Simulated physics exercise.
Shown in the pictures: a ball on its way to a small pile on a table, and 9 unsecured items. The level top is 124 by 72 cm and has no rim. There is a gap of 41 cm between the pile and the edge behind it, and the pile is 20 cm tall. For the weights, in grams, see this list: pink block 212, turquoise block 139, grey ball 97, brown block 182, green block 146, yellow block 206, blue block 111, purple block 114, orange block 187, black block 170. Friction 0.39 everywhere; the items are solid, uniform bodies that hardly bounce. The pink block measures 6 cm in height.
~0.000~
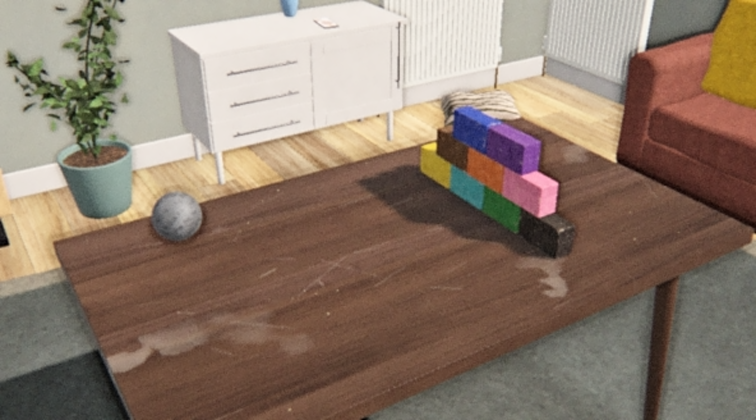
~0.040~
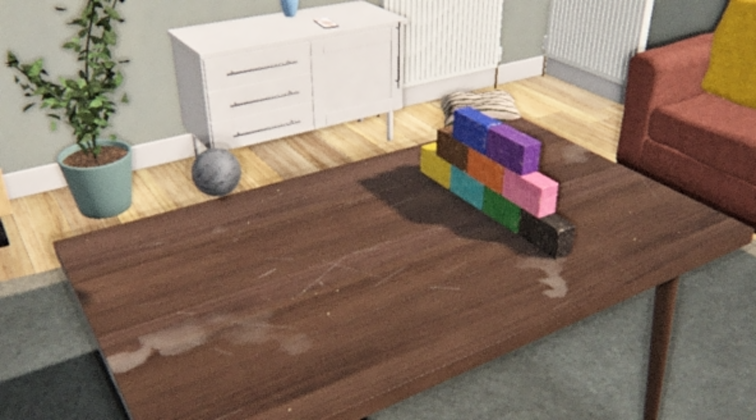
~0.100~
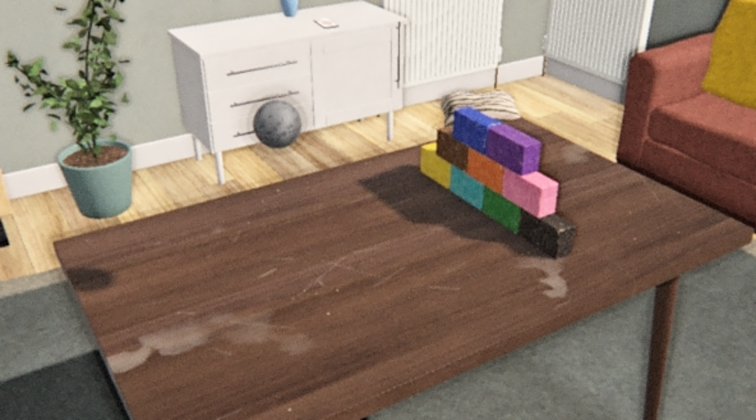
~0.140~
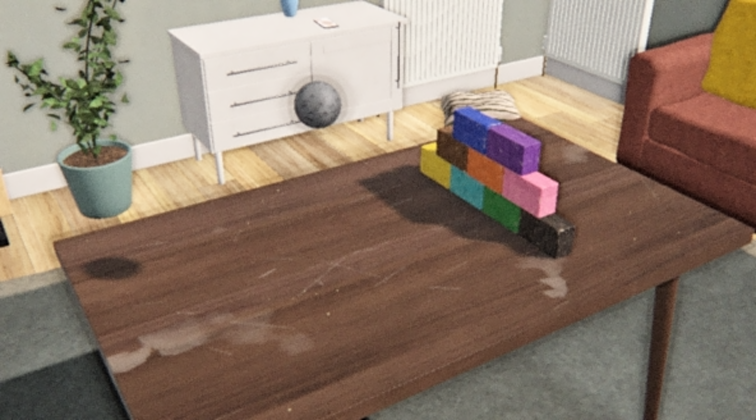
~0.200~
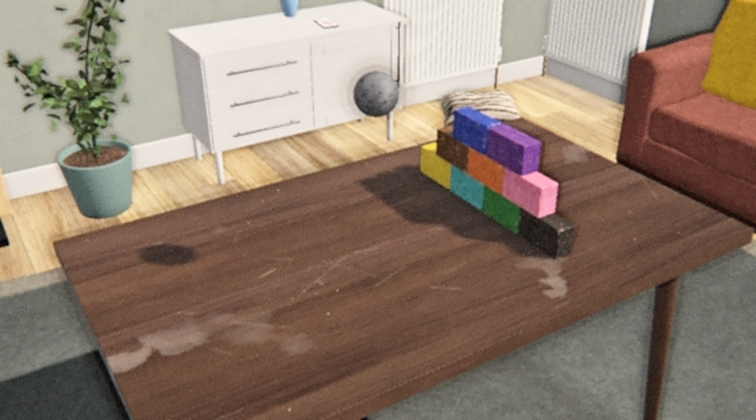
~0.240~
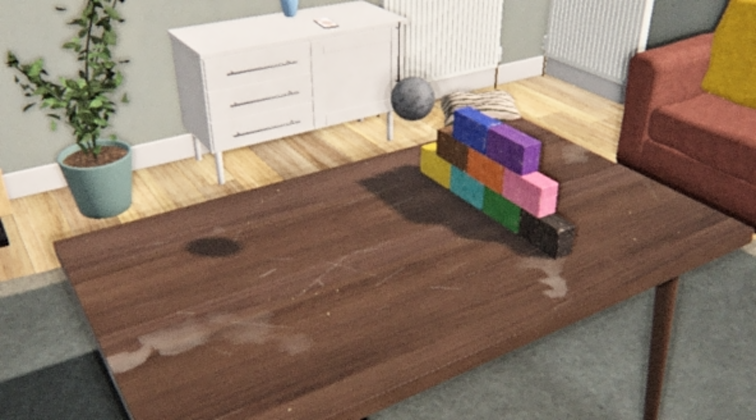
A grey ball rose from the left side of a wooden table and sailed rightward through the air, then dipped slightly as it neared a small stack of colourful blocks, which stayed still.
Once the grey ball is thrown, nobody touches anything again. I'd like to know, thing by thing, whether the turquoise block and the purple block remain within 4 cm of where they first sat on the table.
Turquoise block: It does; purple block: It does not.
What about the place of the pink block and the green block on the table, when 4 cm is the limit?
First the pink block: It departs its position; then the green block: It stays in position.
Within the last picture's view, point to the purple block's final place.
Roughly (550, 188).
After 0.44 s, grey ball near (513, 195); purple block 7° off upright near (525, 146); pink block 6° off upright.
After 0.54 s, grey ball near (506, 237); purple block 38° off upright near (539, 149); pink block 37° off upright.
After 0.64 s, grey ball near (505, 241); purple block on its side near (548, 180); pink block on its side.
In the end (1.1 s), toppled on the table, pink block and purple block; the other 7 under 4 cm from the start. At the end, from the last picture's camera, turquoise block near (473, 185), purple block near (550, 188).
